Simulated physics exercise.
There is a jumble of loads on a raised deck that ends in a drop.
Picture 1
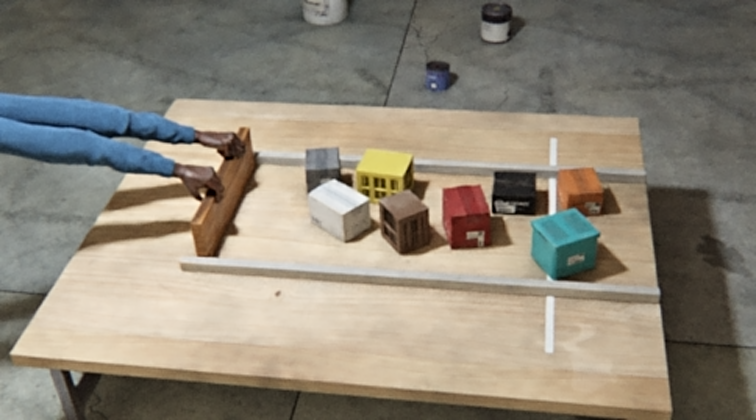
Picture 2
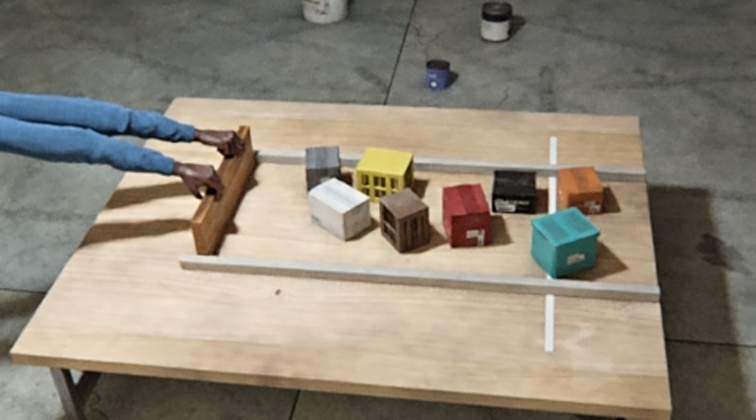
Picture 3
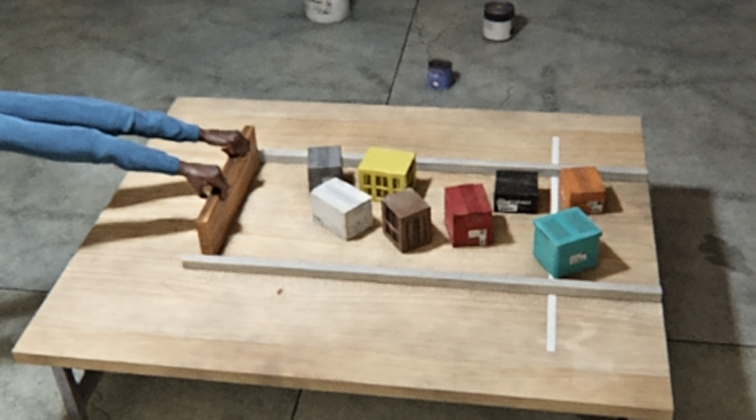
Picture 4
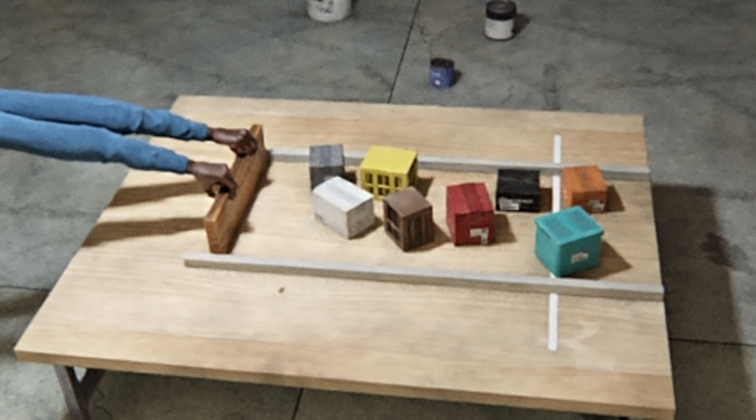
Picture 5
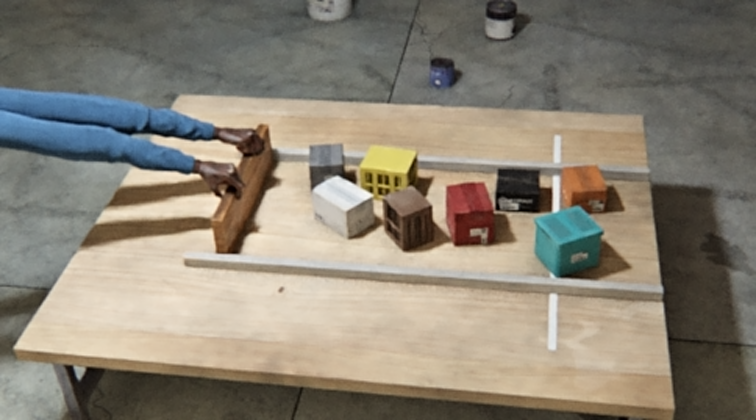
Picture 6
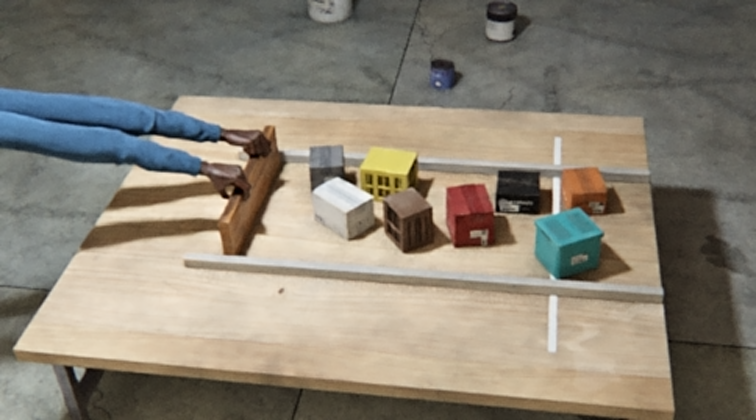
A person's two hands slid a wooden plank a short way to the right across a table, between two rails, toward a group of colourful boxes and crates that stayed where they were.
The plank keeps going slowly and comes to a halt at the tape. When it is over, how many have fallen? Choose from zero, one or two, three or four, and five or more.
When it is over, one or two have fallen.
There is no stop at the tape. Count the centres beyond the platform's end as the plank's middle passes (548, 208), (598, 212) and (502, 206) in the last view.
2, 5 and 1.
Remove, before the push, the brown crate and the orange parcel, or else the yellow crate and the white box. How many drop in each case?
You'd get 1 in the first case and 1 in the second one.
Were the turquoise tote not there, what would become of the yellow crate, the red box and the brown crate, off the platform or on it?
Outcome: Yellow crate is not lost; red box is not lost; brown crate is not lost.
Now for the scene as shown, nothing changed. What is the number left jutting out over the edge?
In total, 0 of them.
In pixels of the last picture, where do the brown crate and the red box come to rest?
The brown crate at (574, 258), the red box at (615, 216).
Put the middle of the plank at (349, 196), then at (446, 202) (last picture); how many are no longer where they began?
First position 4; second position 7.
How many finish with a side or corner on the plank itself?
In contact: 3.
Soon after, none off yet; orange parcel at rest near (584, 191); turquoise tote at rest near (567, 244); black parcel at rest near (518, 192).
After that, none off yet; orange parcel displaced a little near (600, 193); turquoise tote at rest near (567, 244); black parcel displaced about its own width near (559, 195).
In the end, the number that fall off is one or two; gone, black parcel and orange parcel.
